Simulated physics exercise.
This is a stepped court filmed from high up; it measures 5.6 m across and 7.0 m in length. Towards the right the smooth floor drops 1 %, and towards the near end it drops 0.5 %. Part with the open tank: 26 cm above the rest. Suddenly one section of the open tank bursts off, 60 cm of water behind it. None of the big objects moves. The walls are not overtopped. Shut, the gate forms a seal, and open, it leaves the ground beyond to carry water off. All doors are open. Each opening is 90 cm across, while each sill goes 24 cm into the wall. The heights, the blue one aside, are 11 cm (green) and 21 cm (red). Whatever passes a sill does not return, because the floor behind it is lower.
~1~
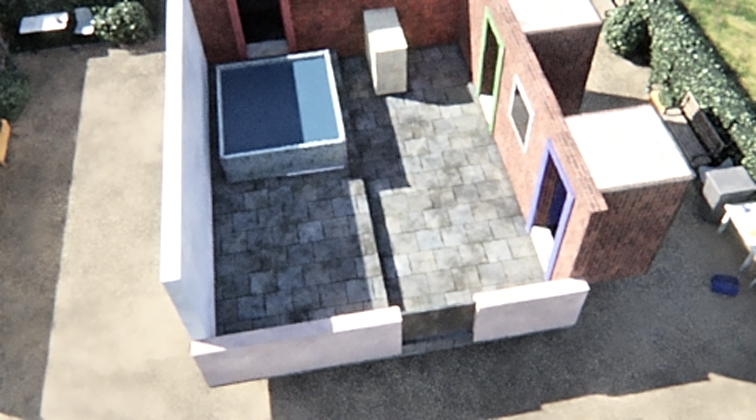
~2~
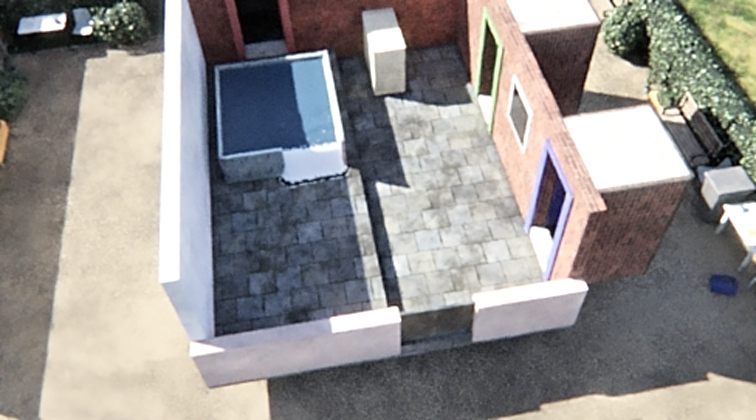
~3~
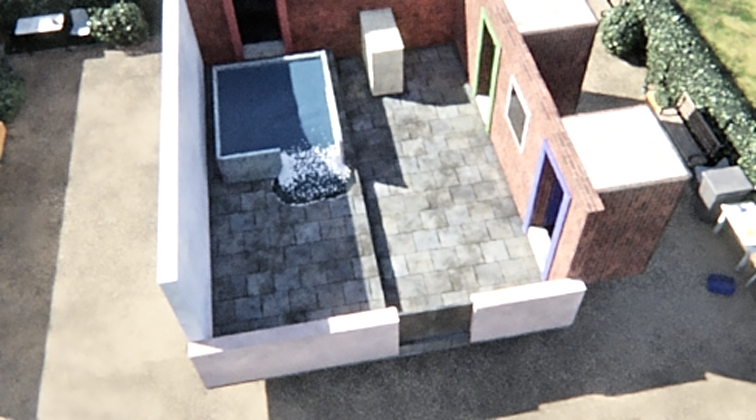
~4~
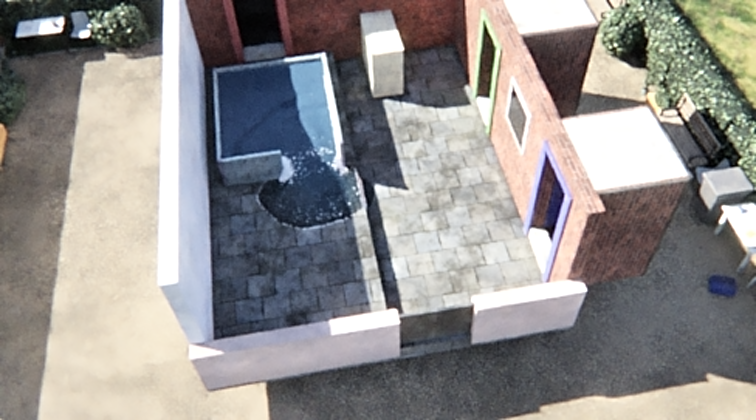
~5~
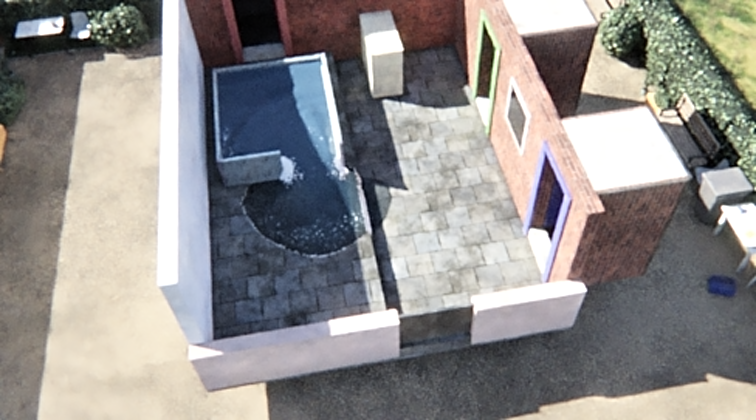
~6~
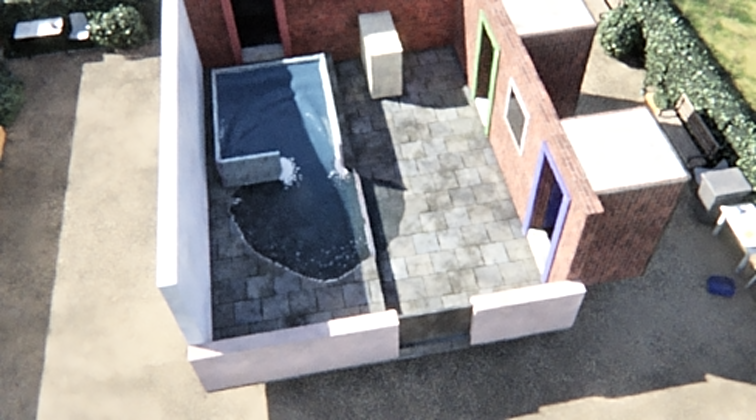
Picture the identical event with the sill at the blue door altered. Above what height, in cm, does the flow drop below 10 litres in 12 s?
About 20 cm.
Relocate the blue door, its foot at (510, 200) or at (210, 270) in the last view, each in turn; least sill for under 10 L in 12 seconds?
Roughly 10.0 cm for the first and 7.0 cm for the second.
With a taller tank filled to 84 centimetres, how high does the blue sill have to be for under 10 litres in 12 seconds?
Around 30 cm high.
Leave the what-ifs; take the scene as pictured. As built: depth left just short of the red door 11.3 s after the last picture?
About 2.0 centimetres deep.
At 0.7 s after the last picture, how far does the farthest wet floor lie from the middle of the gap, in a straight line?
Reach: Approx. 3.8 m.
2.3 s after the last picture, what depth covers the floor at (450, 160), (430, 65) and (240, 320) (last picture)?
About 0, 0 and 22 cm.
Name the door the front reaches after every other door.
The red door.
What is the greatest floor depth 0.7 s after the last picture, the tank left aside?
Roughly 37 cm.
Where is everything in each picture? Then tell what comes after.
In the first picture, still water, 60 cm deep, in the open tank at (278, 104); the blue door at (548, 220) is dry.
In the second picture, the front is at (288, 183), 0.3 m from the gap at (314, 162); 0.2 m2 of floor is wet, 60 cm left at the back.
In the third picture, the front is at (299, 202), 0.7 m from the gap at (312, 163); 0.8 m2 of floor is wet, 60 cm left at the back.
In the fourth picture, the gap is at (313, 165), the front 1.2 m out at (299, 225); the back of the open tank holds 60 cm.
In the fifth picture, the front is at (320, 253), 1.9 m from the gap at (312, 165); 3.2 m2 of floor is wet, 60 cm left at the back.
In the sixth picture, water pours out at (311, 166) and has run 2.4 m, to (322, 276); about 4 cm deep outside, 60 cm at the back; the blue door at (544, 223), 4.4 m from the gap, is still 2.6 m from the nearest water.
Then, 0.7 s after the last picture water covers 35 % of the floor, deepest (37 cm) near (323, 176); it has not reached the blue door.
Then, 2.3 s after the last picture water covers 50 % of the floor, deepest (38 cm) near (534, 313); 21 cm at the blue door, 0 litres in over its 26 cm sill.
Then, 11.3 s after the last picture water covers 95 % of the floor, deepest (18 cm) near (544, 311); 15 cm at the blue door, 1 litre in over its 26 cm sill.
At the blue door as built, the water peaked near 24 cm, 2.5 s after the last picture.
Run again over the same 12 s with other heights there, 48 litres in over 16 cm, 5 litres over 22 cm. The limit of 10 litres is kept from about 20 cm up.
